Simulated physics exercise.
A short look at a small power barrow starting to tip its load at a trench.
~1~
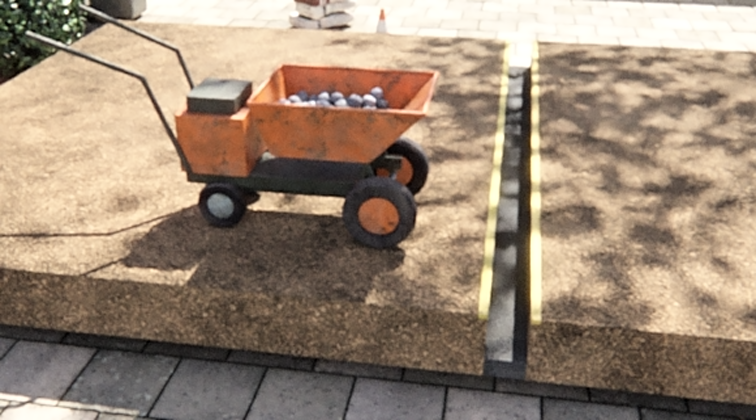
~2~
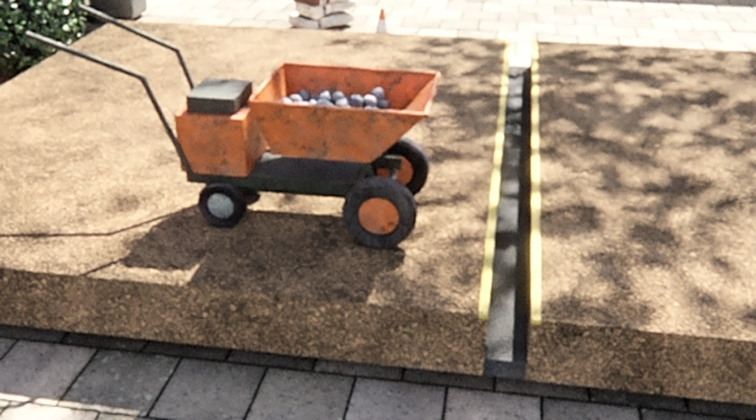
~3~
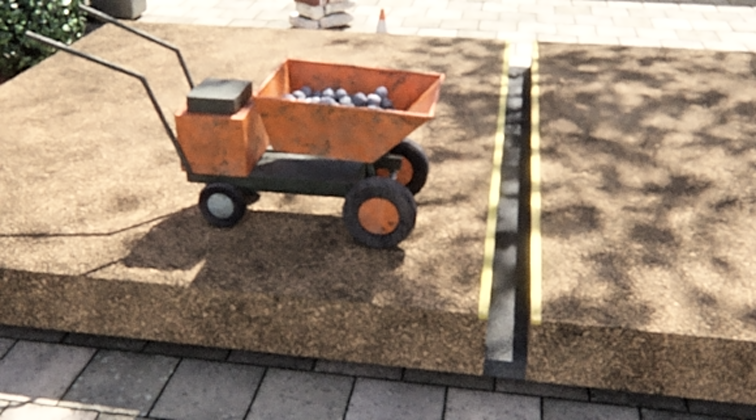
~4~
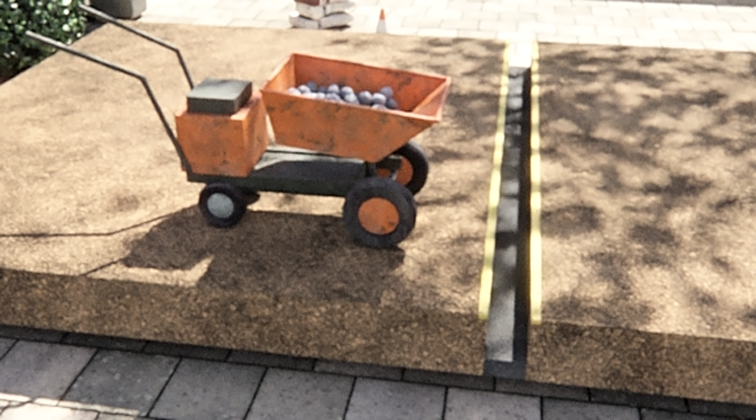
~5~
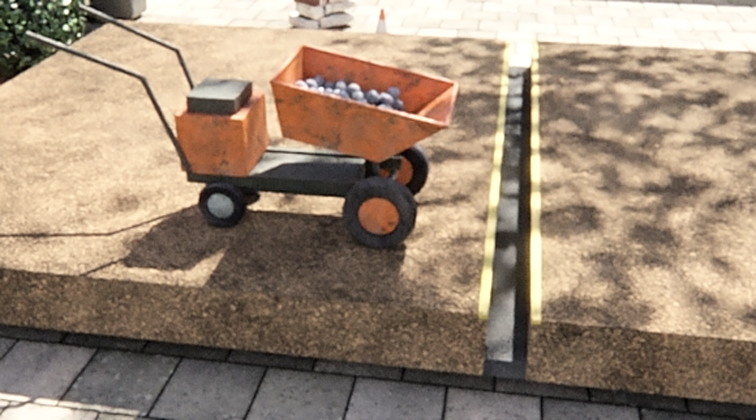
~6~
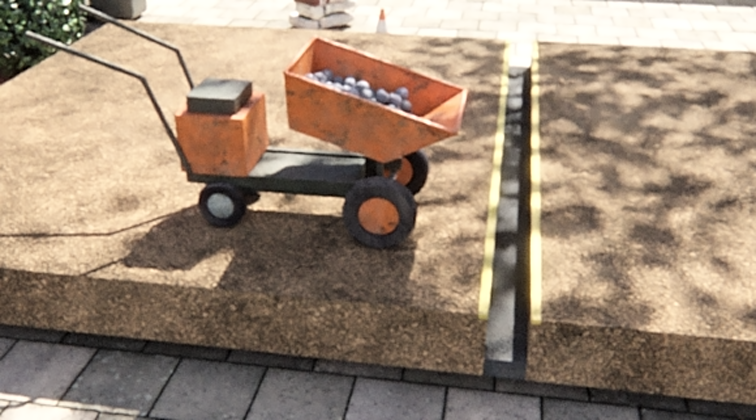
The orange skip of a small power barrow, loaded with round grey cobbles, sits level at first, then tilts gradually toward the right, its rear rising, while the wheels stay still on brown ground beside a narrow, yellow-edged trench.
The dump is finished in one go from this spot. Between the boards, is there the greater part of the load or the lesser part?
Most of the load will go into the trench.
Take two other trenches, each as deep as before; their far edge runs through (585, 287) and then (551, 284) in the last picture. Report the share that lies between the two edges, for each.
100 %, then 90 %.
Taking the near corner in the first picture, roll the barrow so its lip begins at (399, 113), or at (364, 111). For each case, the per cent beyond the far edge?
The first position yields around 0 per cent; the second yields around 10 per cent.
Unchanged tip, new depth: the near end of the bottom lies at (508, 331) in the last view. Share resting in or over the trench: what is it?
It works out to some 50 percent.
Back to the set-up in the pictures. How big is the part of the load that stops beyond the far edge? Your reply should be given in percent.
Estimate: Around 35 per cent.
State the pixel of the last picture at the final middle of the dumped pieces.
Last view, centre at rest - approx. (524, 248).
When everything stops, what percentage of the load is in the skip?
I reckon some 0 percent.
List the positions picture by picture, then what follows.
In the first picture, lip of the skip near (424, 115), level; top of the load near (331, 115), round cobbles; first edge of the trench near (486, 278); far edge near (536, 283), the trench under half as wide as the skip, and about as deep as wide.
In the second picture, lip of the skip near (425, 115), level; top of the load near (332, 114).
In the third picture, lip of the skip near (430, 117), tipped barely; top of the load near (317, 114).
In the fourth picture, lip of the skip near (437, 121), tipped a little; top of the load near (318, 102).
In the fifth picture, lip of the skip near (446, 127), tipped a little; top of the load near (325, 98).
In the sixth picture, lip of the skip near (456, 134), tipped clearly; top of the load near (319, 97); first edge of the trench near (486, 278); far edge near (536, 283).
Shortly afterwards, skip tipped steeply; the whole lot in the skip.
Next, skip tipped steeply; the bulk in the skip; near a quarter in or heaped over the trench; a little beyond it; only a few falling.
Some moments later, skip tipped right over; only a few in the skip; only a few short of the trench; near two thirds in or heaped over the trench; near a third beyond it.
In the end, skip tipped right over; only a few short of the trench; near two thirds in or heaped over the trench; near a third beyond it.
